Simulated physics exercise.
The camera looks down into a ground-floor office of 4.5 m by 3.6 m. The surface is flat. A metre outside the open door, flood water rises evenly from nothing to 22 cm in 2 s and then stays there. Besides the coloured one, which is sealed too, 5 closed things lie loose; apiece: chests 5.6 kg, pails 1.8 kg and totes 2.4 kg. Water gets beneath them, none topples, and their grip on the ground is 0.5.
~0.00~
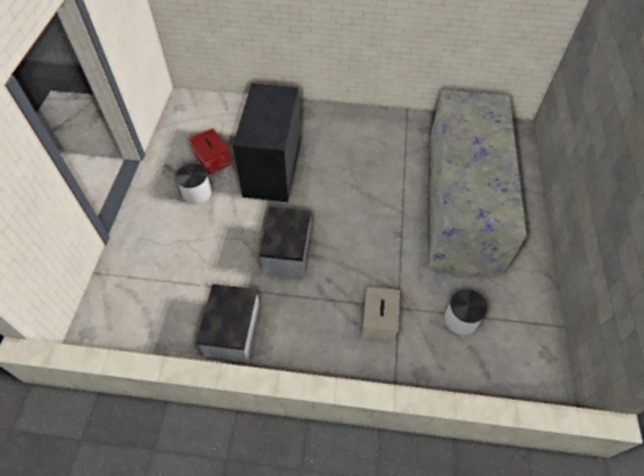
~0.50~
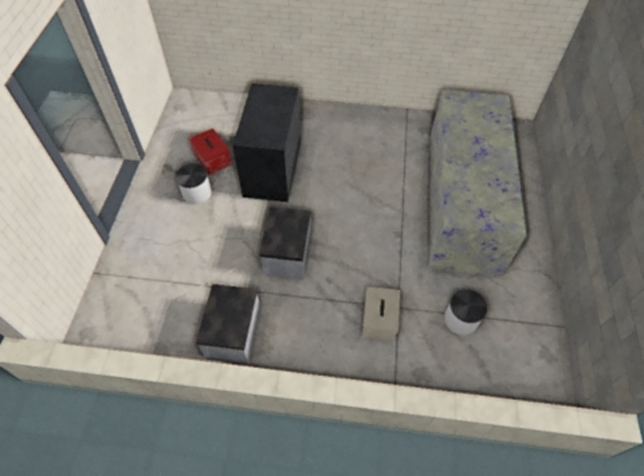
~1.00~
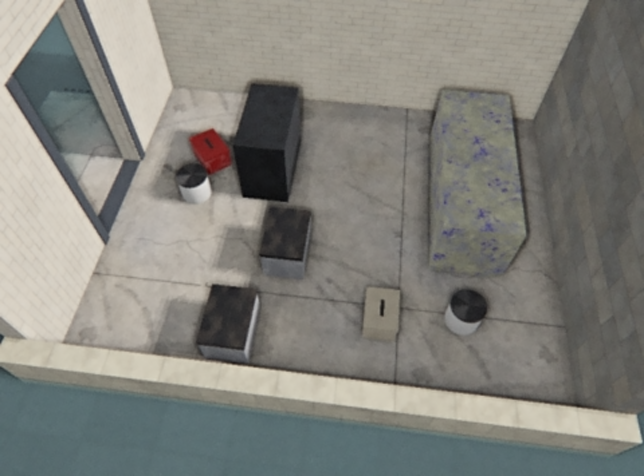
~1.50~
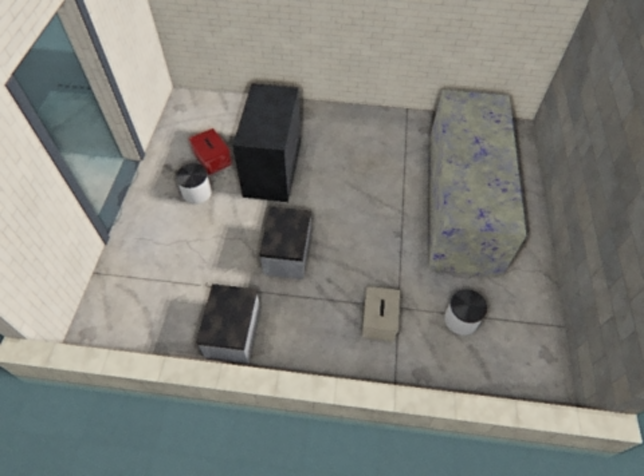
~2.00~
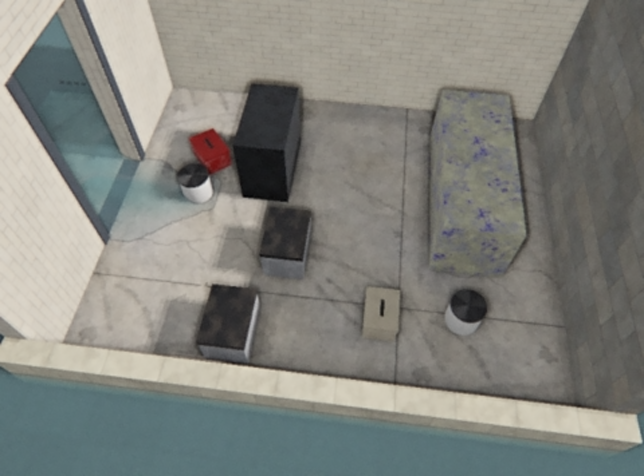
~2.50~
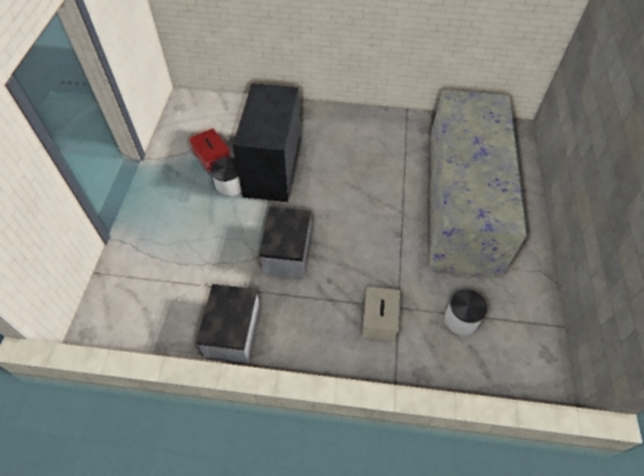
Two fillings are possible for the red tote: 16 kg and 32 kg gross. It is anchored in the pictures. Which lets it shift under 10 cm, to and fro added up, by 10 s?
For it, only the larger load is enough.
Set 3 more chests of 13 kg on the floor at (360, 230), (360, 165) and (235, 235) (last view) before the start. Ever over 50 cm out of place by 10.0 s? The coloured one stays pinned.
In turn: Over, less, over.
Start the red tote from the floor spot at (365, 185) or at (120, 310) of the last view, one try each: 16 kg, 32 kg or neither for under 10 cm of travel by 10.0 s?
In turn: The smaller is enough; either load holds.
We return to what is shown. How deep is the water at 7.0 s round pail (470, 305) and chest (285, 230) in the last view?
About 12 and 9 cm.
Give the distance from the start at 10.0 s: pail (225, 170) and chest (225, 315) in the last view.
In turn: 40 cm, 200 cm.
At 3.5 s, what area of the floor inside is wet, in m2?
Roughly 6.5 m2.
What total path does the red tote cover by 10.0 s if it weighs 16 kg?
About 80 cm.
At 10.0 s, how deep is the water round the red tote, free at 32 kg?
About 11 cm.
After 3.5 s the red tote would be 31 cm from its start with 16 kg and 0 cm from its start with 32 kg; 9 cm of water round it then.
After 4.5 s the red tote would be 76 cm from its start with 16 kg and 0 cm from its start with 32 kg; 7 cm of water round it then.
After 7.0 s the red tote would be 76 cm from its start with 16 kg and 0 cm from its start with 32 kg; 9 cm of water round it then.
After 10.0 s the red tote would be 76 cm from its start with 16 kg and 0 cm from its start with 32 kg; 11 cm of water round it then.
